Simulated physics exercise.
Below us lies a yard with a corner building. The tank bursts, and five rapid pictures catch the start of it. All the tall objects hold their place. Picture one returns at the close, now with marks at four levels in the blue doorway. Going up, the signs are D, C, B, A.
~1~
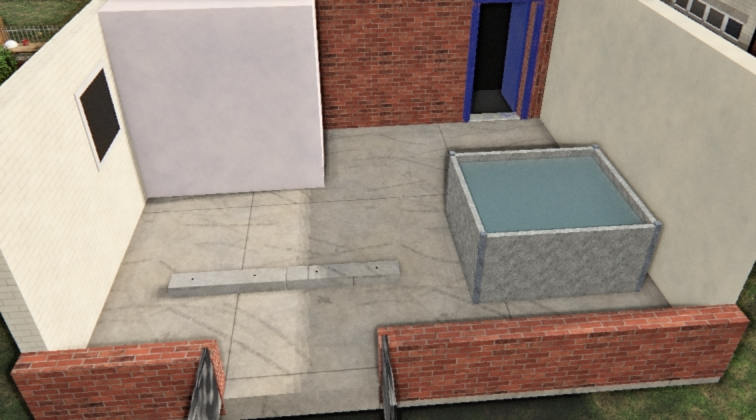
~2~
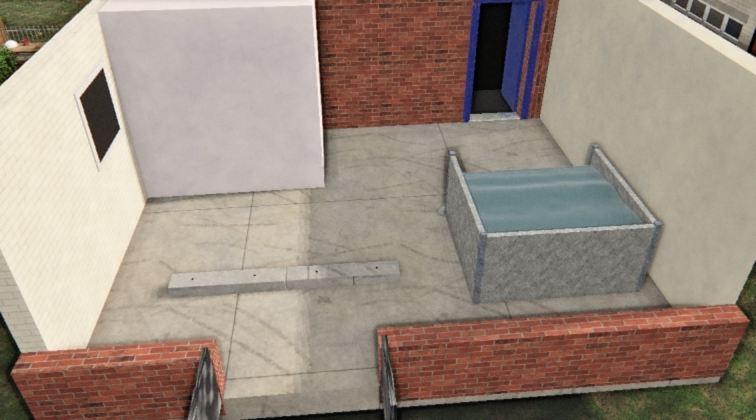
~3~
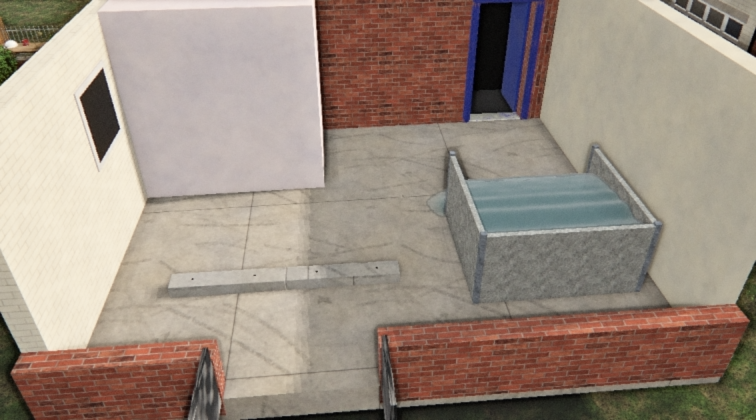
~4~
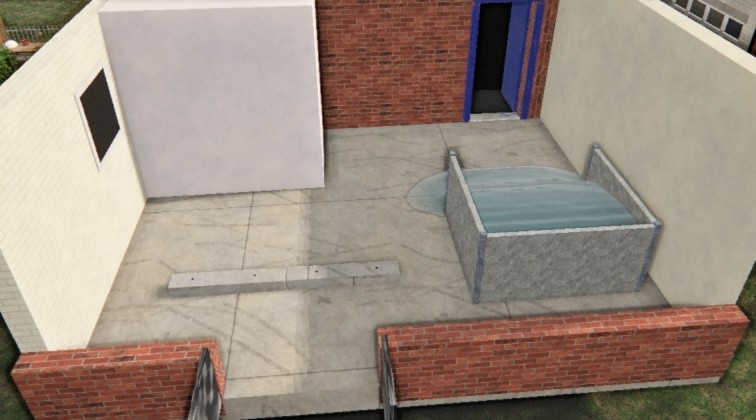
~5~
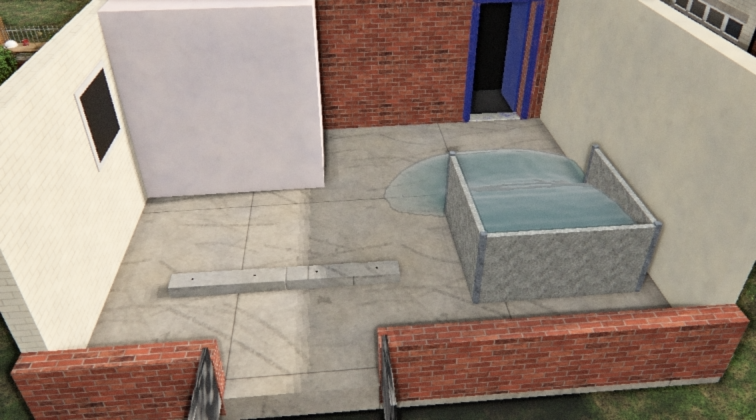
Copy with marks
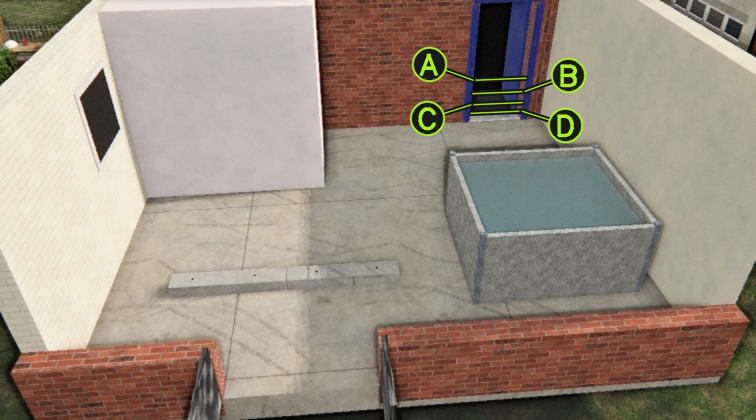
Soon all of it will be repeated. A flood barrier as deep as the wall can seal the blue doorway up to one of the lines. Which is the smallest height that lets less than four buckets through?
I would pick mark B.
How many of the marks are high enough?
Two.
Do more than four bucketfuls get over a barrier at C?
Yes, it does.
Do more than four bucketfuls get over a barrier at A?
No.
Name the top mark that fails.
The answer is C.
On the marked copy, A at (500, 79); B at (498, 92); C at (497, 103); D at (496, 112); from the bottom up D, C, B, A.
For mark A, nothing gets over.
For mark B, a splash gets over, under a bucket.
For mark C, about 11 bucketfuls get in.
For mark D, dozens of bucketfuls pour in.
